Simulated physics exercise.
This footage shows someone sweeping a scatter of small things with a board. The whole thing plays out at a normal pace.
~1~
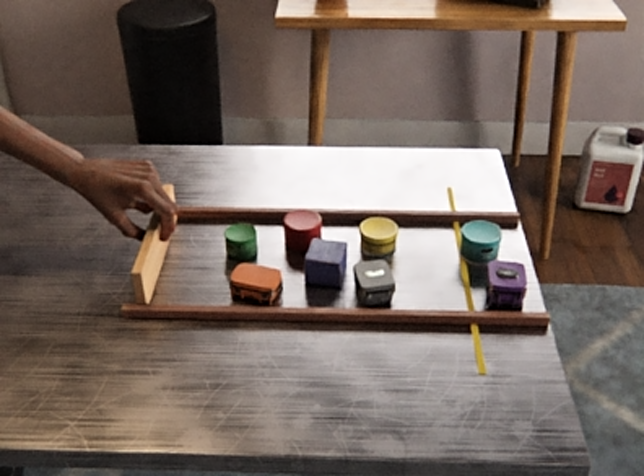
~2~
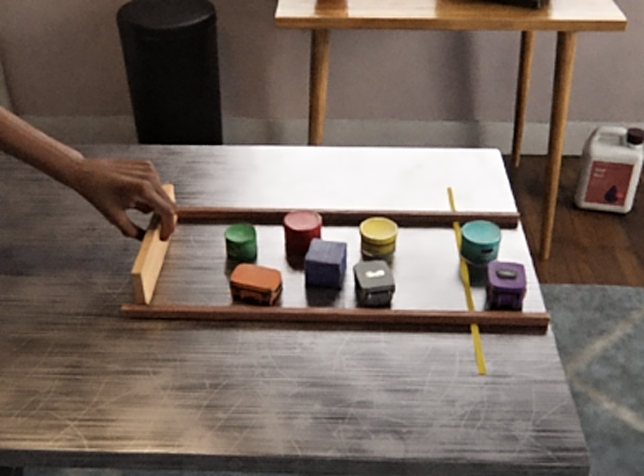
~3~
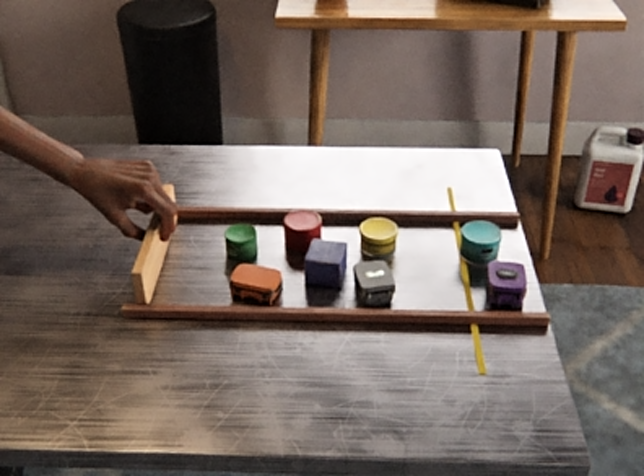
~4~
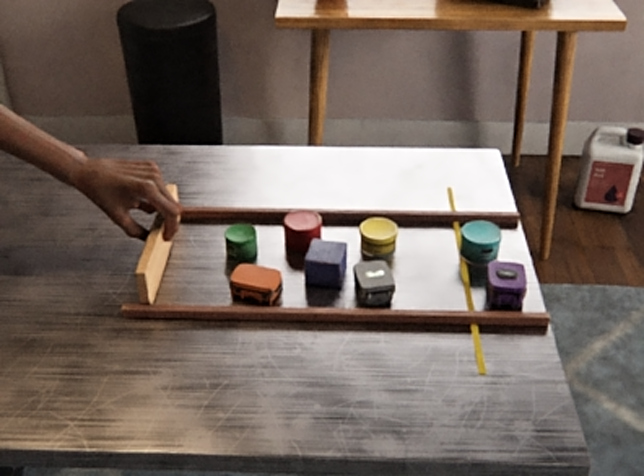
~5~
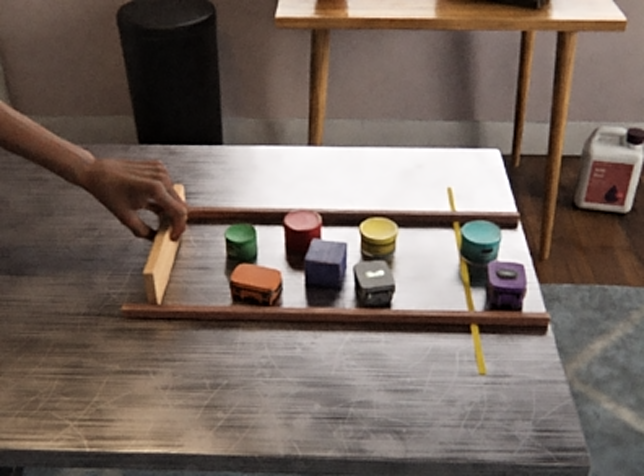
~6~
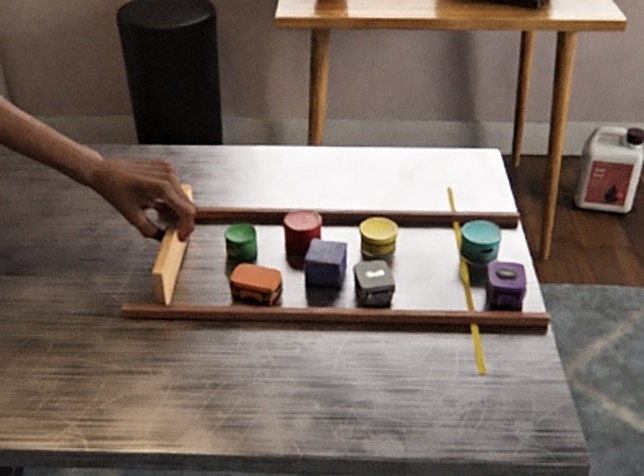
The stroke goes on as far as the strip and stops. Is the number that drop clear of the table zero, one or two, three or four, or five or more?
Missing: Below three, above nil.
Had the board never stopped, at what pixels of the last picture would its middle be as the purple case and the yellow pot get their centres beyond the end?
The middle is at (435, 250) when it's the purple case, and at (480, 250) when it's the yellow pot.
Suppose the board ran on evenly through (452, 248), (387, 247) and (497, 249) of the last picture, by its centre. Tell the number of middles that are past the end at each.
The counts would come out as 2, 0 and 4.
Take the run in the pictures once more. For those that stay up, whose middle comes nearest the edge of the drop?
The grey case finishes closest.
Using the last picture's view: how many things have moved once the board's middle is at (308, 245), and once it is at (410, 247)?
Counting first: 5, next 8.
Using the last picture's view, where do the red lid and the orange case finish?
Final positions: Near (477, 223); near (493, 292).
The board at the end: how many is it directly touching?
My count gives 4.
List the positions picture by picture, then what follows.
In the first frame, purple case (506, 285); turquoise pot (480, 243); yellow pot (378, 237); board (156, 243); tape (463, 266).
In the second frame, turquoise pot (480, 243); green tub (241, 242).
In the third frame, yellow pot (378, 238); orange case (257, 285).
In the fourth frame, purple case (506, 285); blue block (326, 263).
In the fifth frame, turquoise pot (480, 243); board (167, 243).
In the sixth frame, purple case (506, 285); turquoise pot (480, 243); yellow pot (378, 238); board (175, 243); tape (463, 266).
Soon after, none off yet; purple case at rest near (506, 285); turquoise pot at rest near (480, 243); yellow pot at rest near (378, 238).
At rest, the number that fall off is one or two; fallen, turquoise pot and purple case.
